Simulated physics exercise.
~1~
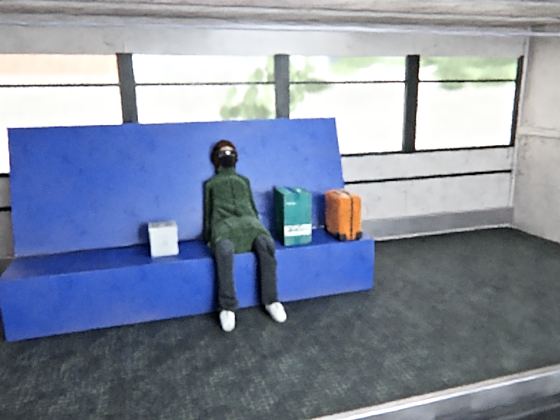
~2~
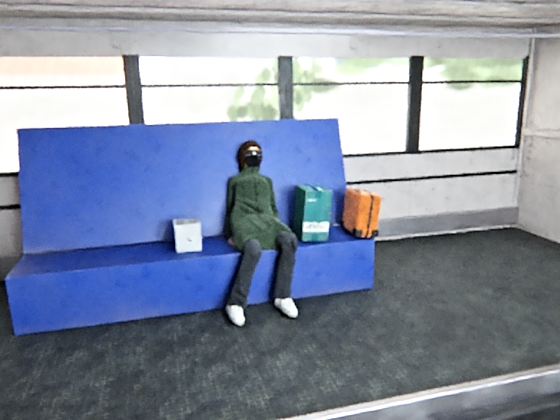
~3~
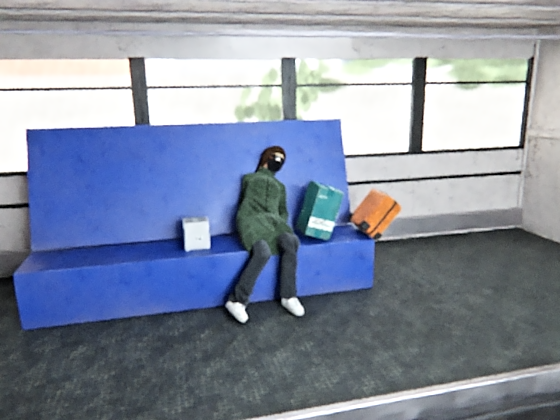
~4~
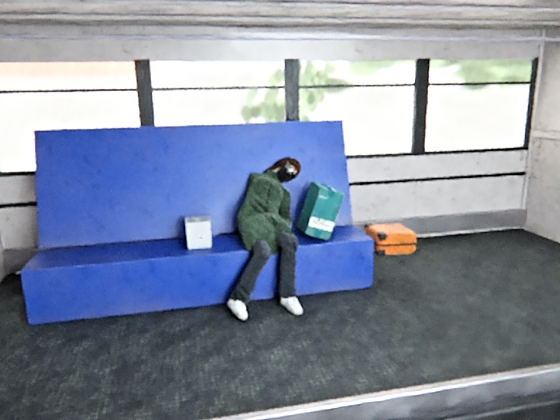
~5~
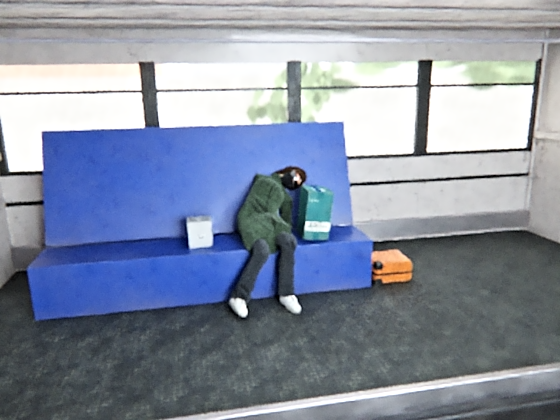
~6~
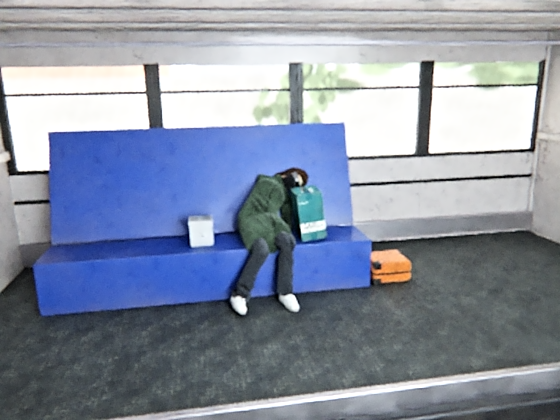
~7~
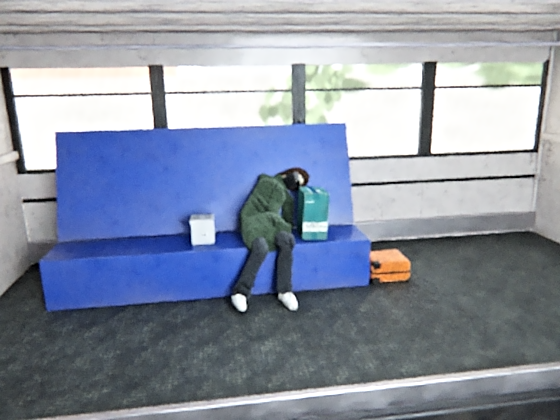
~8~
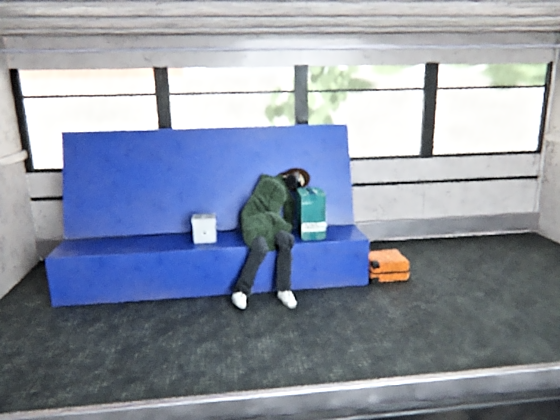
The footage shows a masked person in a dark green coat slumped on a blue bench, sliding right with the bags as the orange case tips off the end onto the floor; the person slumps against the teal pack, which tilts, then settles upright beside them, the white tub still seated.
